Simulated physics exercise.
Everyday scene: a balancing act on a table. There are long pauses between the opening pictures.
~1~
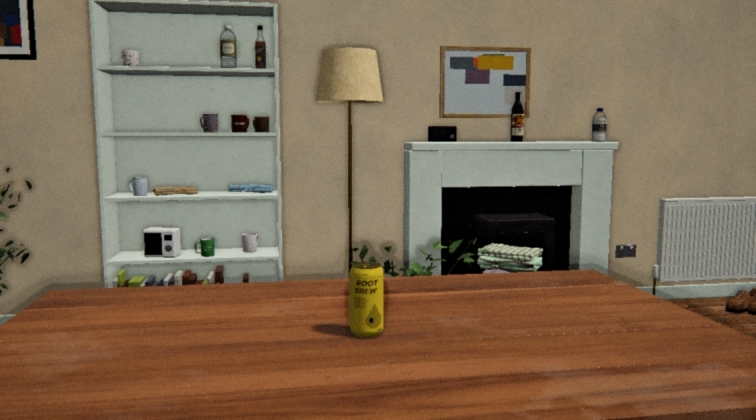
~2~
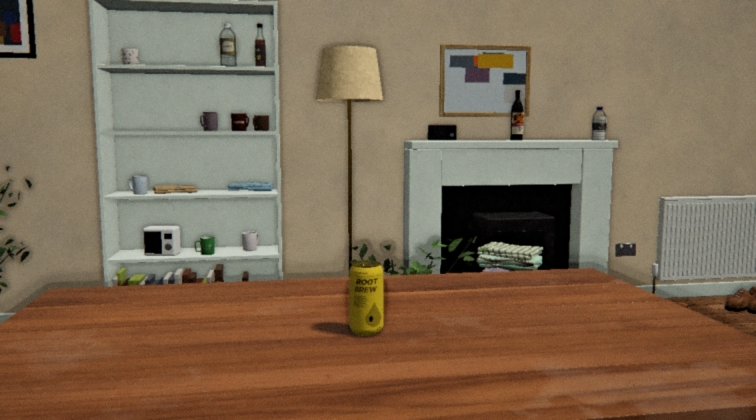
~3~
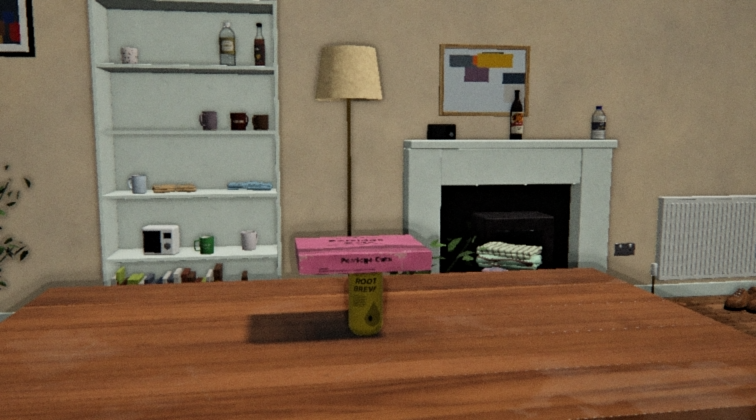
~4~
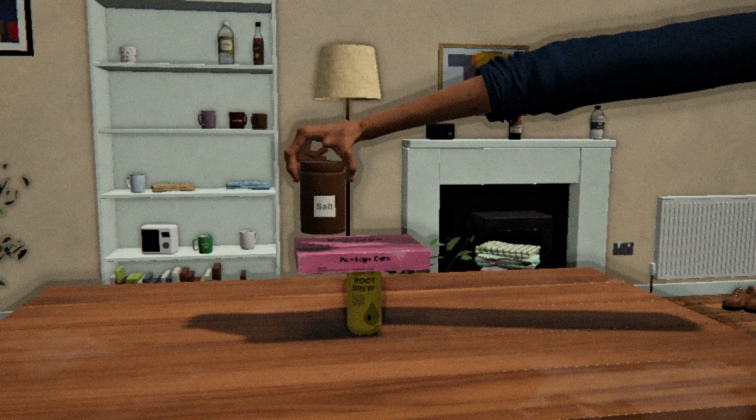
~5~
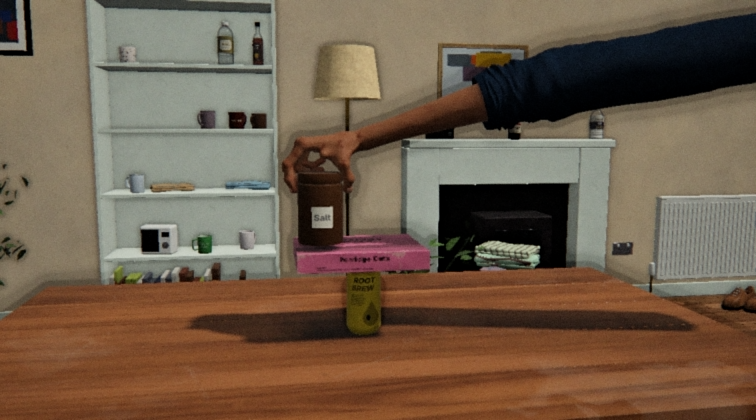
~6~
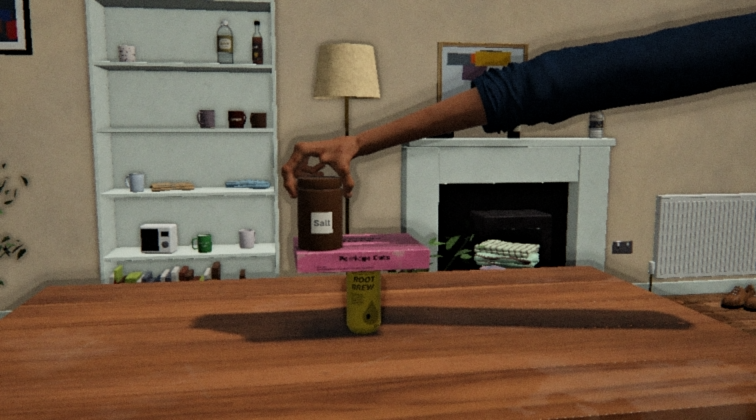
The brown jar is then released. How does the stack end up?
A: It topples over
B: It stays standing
A.
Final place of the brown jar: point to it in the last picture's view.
Near (248, 332).
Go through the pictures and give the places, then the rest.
The last thing is not in view yet; yellow can (366, 300), in the first picture.
The last thing is not in view yet; yellow can (366, 298), in the second picture.
The last thing is not in view yet; yellow can (365, 297), in the third picture.
Still above its spot; brown jar (323, 197); yellow can (364, 297), in the fourth picture.
Still above its spot; brown jar (320, 207); yellow can (364, 297), in the fifth picture.
In place under the hand; brown jar (320, 213); yellow can (363, 296), in the sixth picture.
Then, 0.40 s after the last picture, brown jar now fallen; pink packet tipped 54° from how it was.
Then, 0.60 s after the last picture, pink packet on its side.
At rest, fallen, pink packet and brown jar; yellow can in place. Seen from the same camera at the end, brown jar near (248, 332). The stack comes apart.
